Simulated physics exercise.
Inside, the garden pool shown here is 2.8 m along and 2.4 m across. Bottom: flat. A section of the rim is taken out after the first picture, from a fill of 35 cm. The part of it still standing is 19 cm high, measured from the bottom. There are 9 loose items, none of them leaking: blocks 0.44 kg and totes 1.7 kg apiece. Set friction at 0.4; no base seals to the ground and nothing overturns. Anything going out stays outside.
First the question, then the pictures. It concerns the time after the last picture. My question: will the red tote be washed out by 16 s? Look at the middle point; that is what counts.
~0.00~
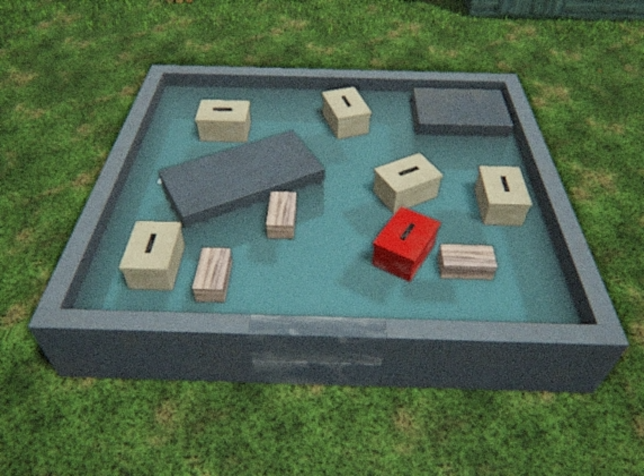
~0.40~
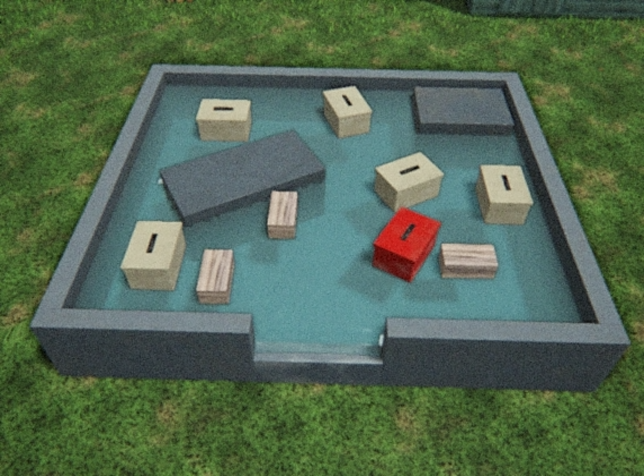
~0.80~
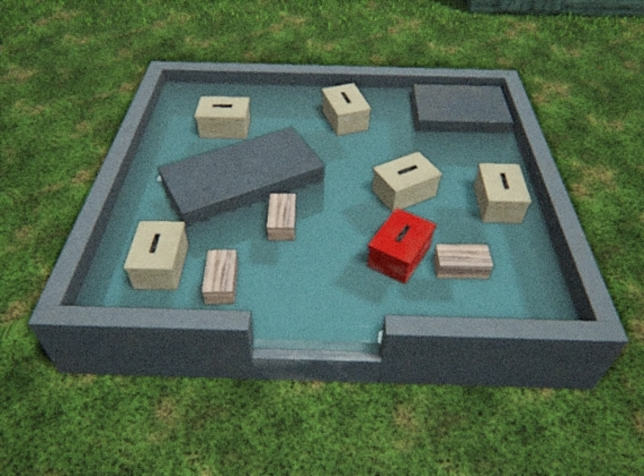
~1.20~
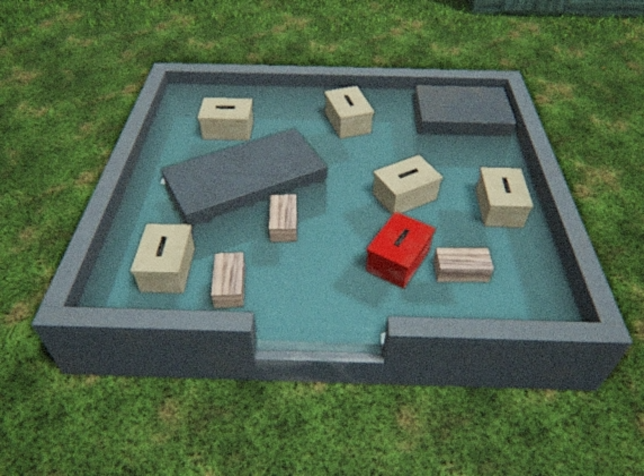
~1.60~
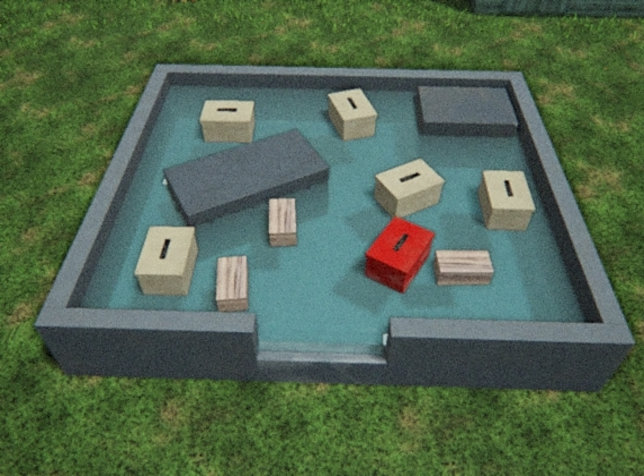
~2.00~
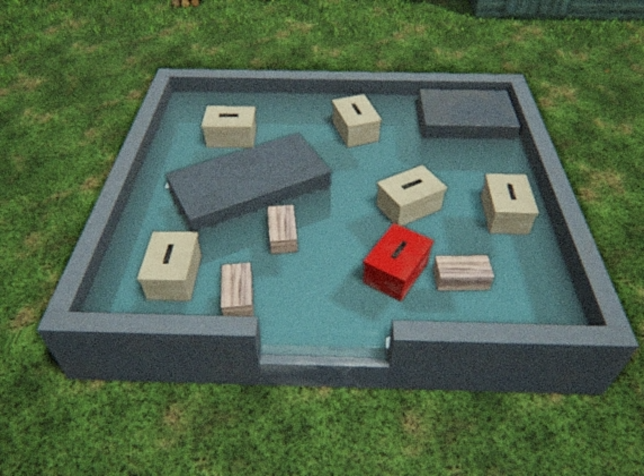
Note: Red tote has gone out by then.
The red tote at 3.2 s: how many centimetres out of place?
It has shifted about 30 cm.
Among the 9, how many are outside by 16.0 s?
Count at that moment: 1.
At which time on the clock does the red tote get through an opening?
Estimate: Close to 6.5 s.
After 3.2 s the red tote is near (389, 263), 0.3 m from its start, afloat; 0 of 9 are out; 9 afloat.
After 7.2 s the red tote has gone out; 1 of 9 are out; 8 afloat.
After 12.0 s the red tote has gone out; 1 of 9 are out; 8 afloat.
After 16.0 s the red tote has gone out; 1 of 9 are out; 8 afloat.
